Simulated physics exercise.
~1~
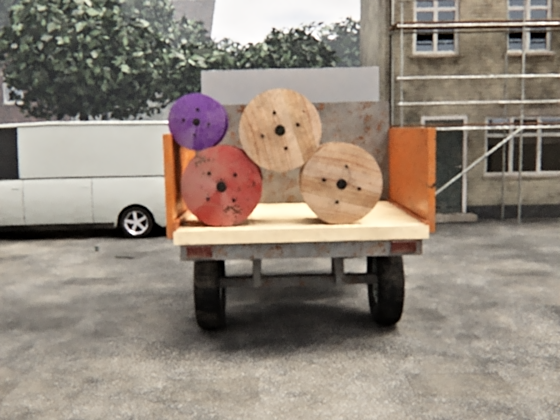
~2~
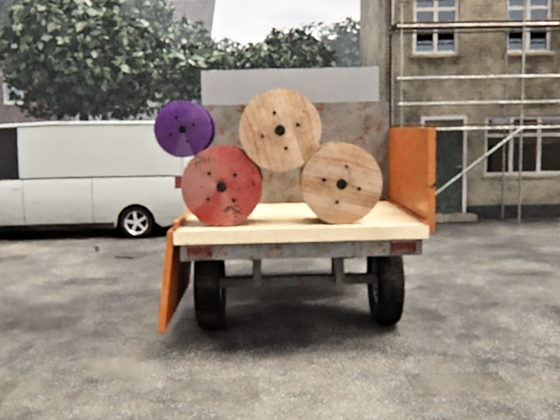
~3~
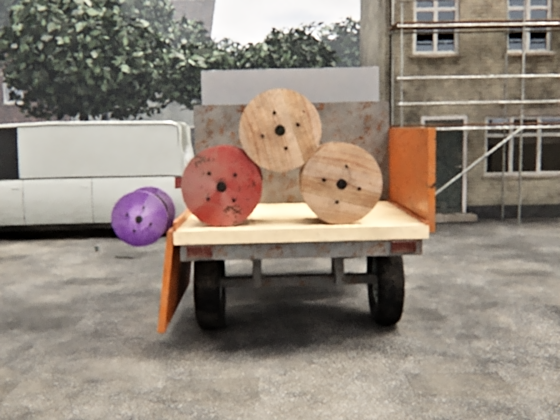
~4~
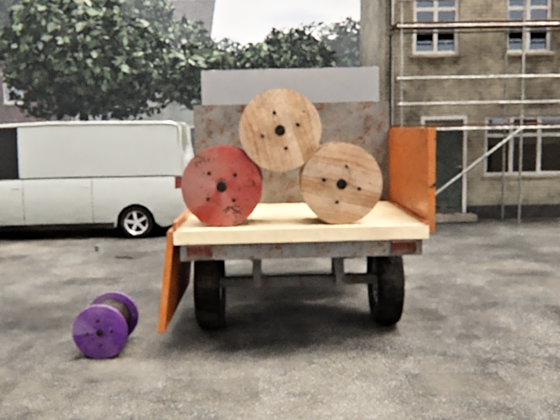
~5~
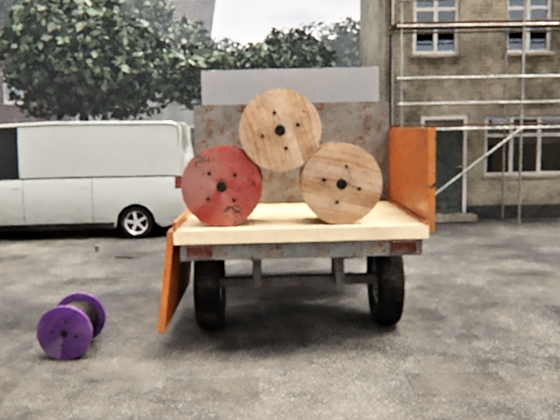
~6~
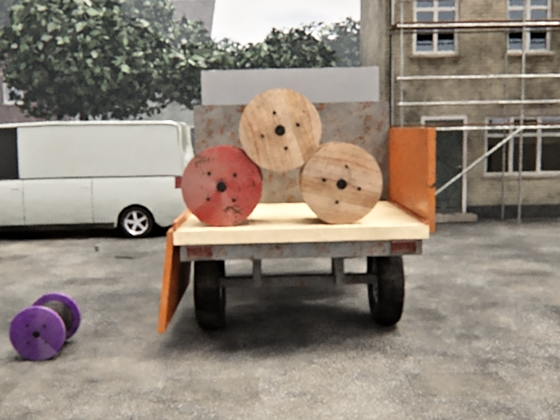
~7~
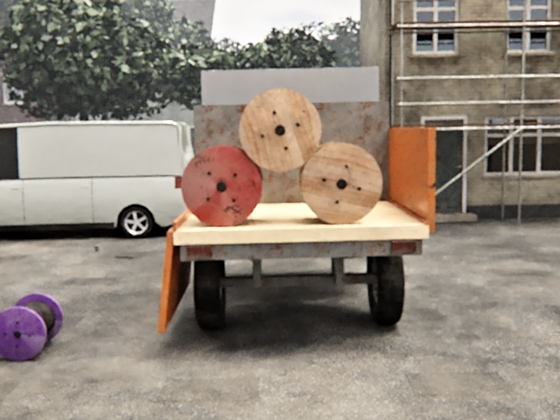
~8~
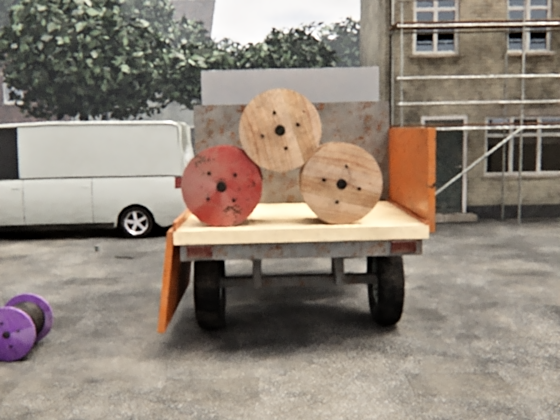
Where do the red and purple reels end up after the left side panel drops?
The red reel is still on the deck of the lorry, while the purple one ends up on the ground to the left.
